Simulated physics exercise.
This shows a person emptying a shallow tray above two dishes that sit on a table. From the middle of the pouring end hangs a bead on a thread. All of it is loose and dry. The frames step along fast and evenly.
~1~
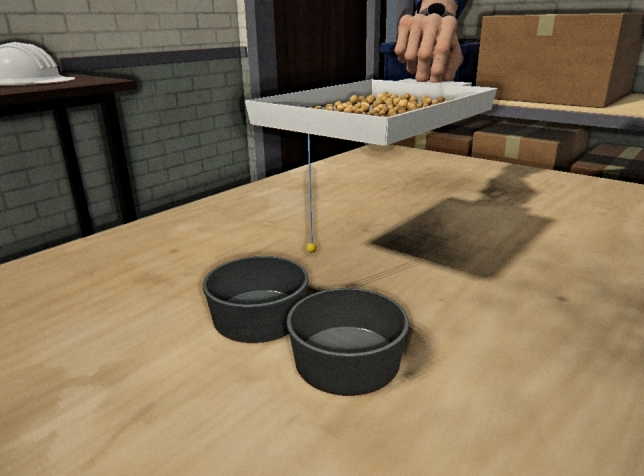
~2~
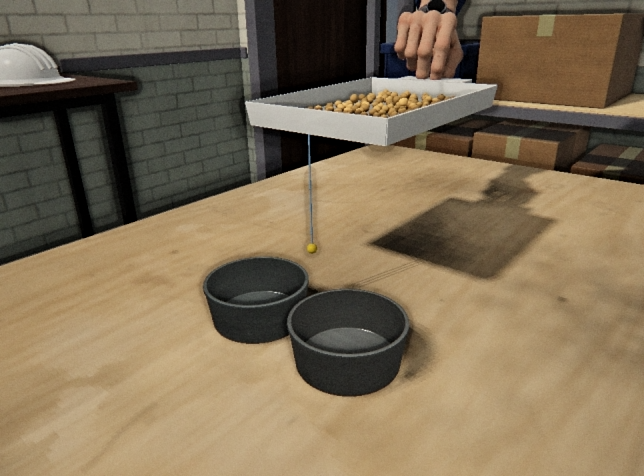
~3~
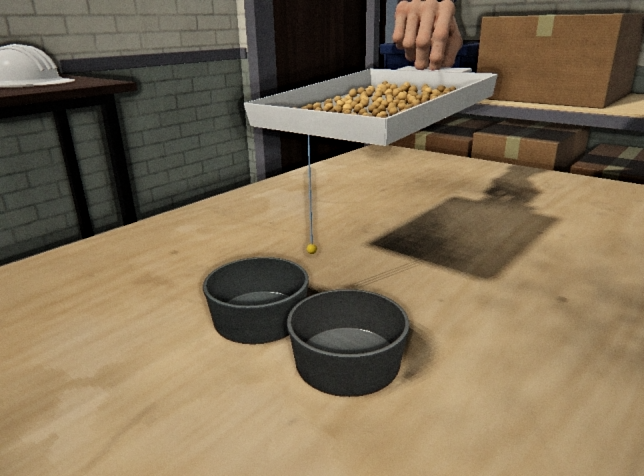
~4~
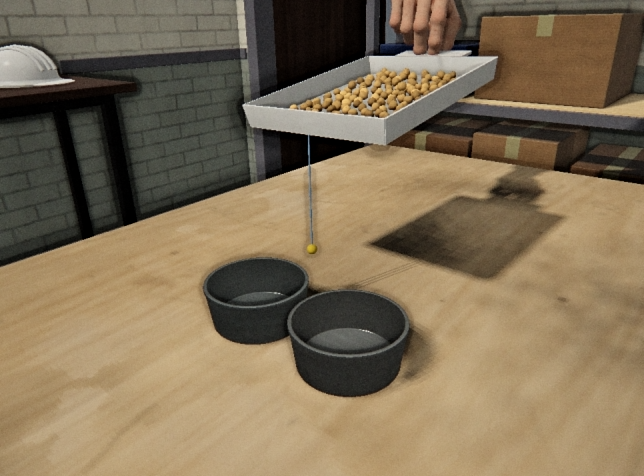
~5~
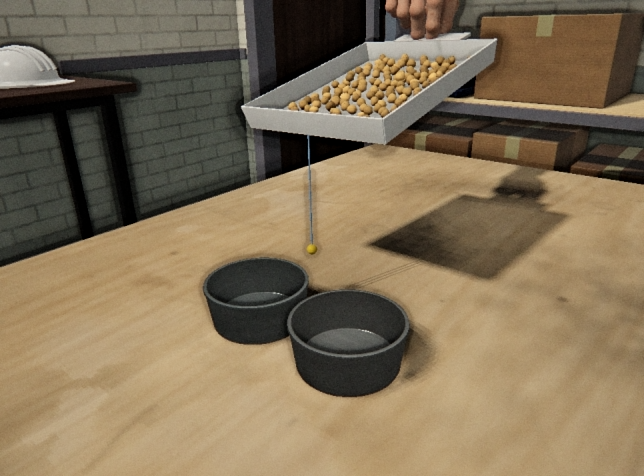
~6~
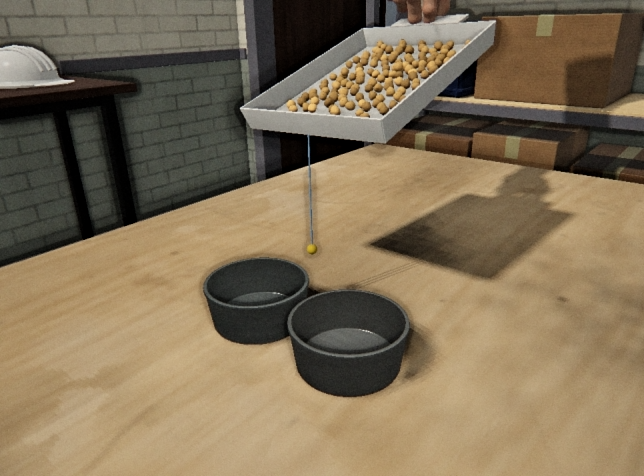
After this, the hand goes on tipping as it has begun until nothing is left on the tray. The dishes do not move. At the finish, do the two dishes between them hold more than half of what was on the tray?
Yes.
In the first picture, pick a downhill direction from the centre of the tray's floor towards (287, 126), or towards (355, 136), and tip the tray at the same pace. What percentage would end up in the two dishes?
40 per cent, then 60 per cent.
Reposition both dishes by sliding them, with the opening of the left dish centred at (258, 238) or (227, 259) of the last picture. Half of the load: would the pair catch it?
In order, they'd catch a minor share, and next a major share.
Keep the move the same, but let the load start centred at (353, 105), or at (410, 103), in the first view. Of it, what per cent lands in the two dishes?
Roughly 60 per cent, then 70 per cent.
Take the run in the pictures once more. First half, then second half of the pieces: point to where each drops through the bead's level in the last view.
The opening part goes through (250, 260); what follows goes through (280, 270).
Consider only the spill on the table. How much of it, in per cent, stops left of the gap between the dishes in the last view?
I'd put it at close to 90 per cent.
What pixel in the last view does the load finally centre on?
Close to (250, 315).
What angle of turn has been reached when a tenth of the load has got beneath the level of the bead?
Somewhere near 115°.
Just after the last frame, tray tipped steeply; every one on the tray.
A moment on, tray tipped past a quarter turn; almost all on the tray; just a few in the right dish; just a few in the left dish; just a few outside both; just a few in the air.
Further on, tray tipped past a quarter turn; about a tenth in the right dish; roughly half in the left dish; roughly a quarter outside both.
When it is over, tray tipped past a quarter turn; about a tenth in the right dish; roughly half in the left dish; roughly a quarter outside both.
